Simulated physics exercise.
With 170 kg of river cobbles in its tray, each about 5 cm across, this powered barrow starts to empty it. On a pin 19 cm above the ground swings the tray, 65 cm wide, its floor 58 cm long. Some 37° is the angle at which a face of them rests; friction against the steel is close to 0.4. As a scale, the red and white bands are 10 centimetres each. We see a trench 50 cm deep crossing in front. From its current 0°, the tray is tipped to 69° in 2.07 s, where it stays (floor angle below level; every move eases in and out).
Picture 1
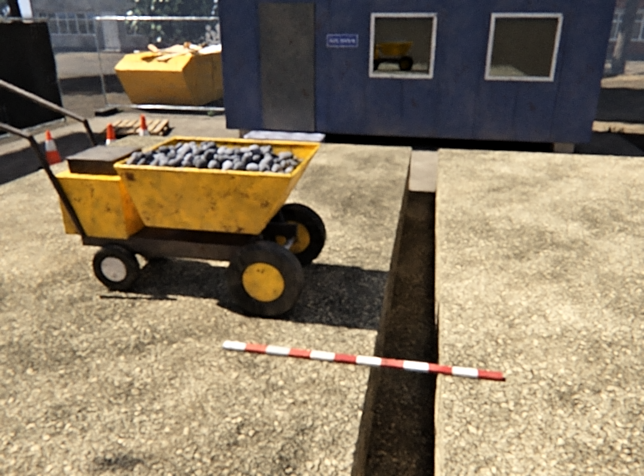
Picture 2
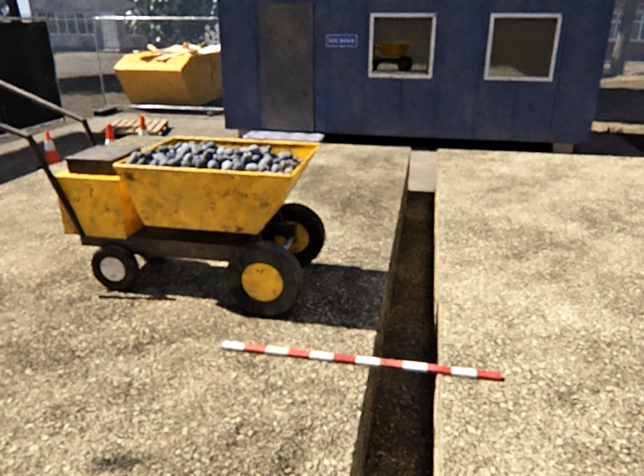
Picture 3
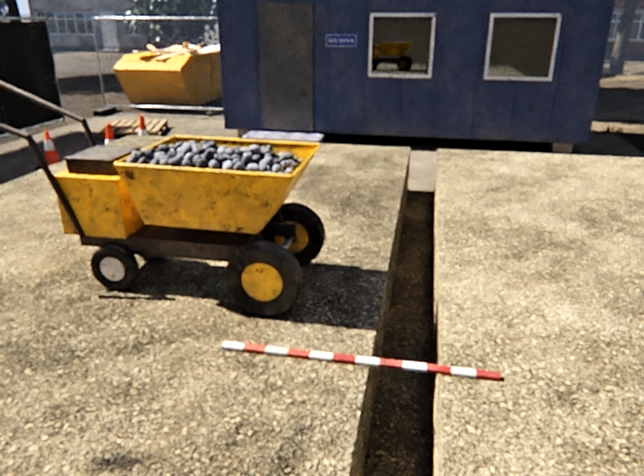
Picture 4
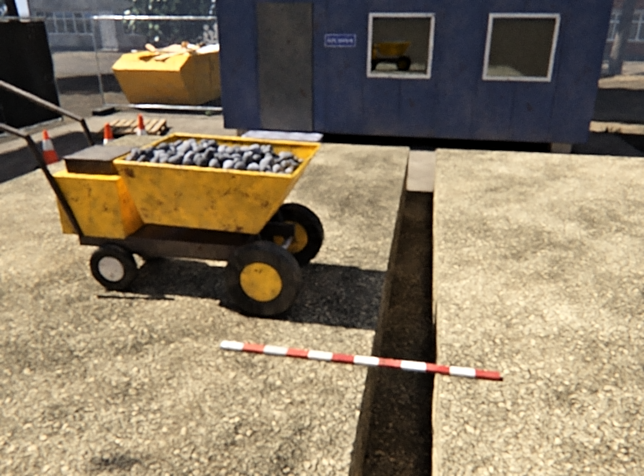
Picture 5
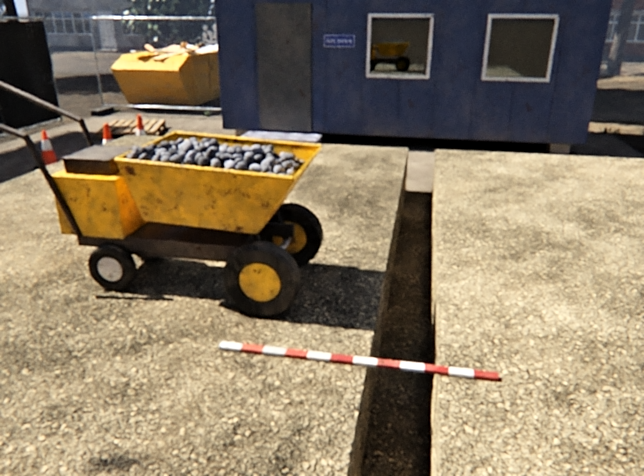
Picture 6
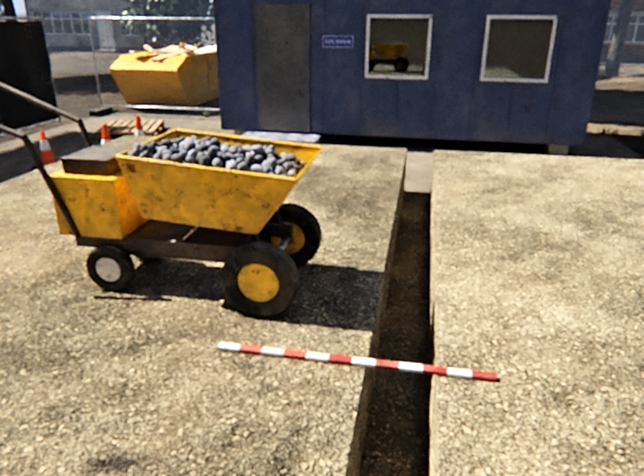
The yellow tray of grey stones tilts very slightly forward on the barrow beside a trench.
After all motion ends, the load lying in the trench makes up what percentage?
It makes up about 82 per cent.
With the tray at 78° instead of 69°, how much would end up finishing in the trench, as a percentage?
I'd guess some 95 in a hundred.
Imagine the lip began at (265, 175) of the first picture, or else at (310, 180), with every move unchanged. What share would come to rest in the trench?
It comes to about 80 and 70 in a hundred.
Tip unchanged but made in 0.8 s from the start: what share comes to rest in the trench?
Then some 65 per cent would.
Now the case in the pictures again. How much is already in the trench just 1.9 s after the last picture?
40 per cent or so by then.
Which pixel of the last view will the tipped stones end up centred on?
At about pixel (405, 361) in the last view.
Then, 1.2 s after the last picture the floor is at 58°, 97 % in the tray, 3 % in the trench; the foremost stones are at (409, 290).
Then, 1.9 s after the last picture the floor is at 69°, 57 % in the tray, 38 % in the trench, 5 % past the trench; the foremost stones are at (511, 315).
Then, 2.2 s after the last picture the floor is at 69°, 38 % in the tray, 55 % in the trench, 7 % past the trench; the foremost stones are at (536, 314).
Then, 4.2 s after the last picture the floor is at 69°, 11 % in the tray, 82 % in the trench, 7 % past the trench; the foremost stones are at (549, 308).
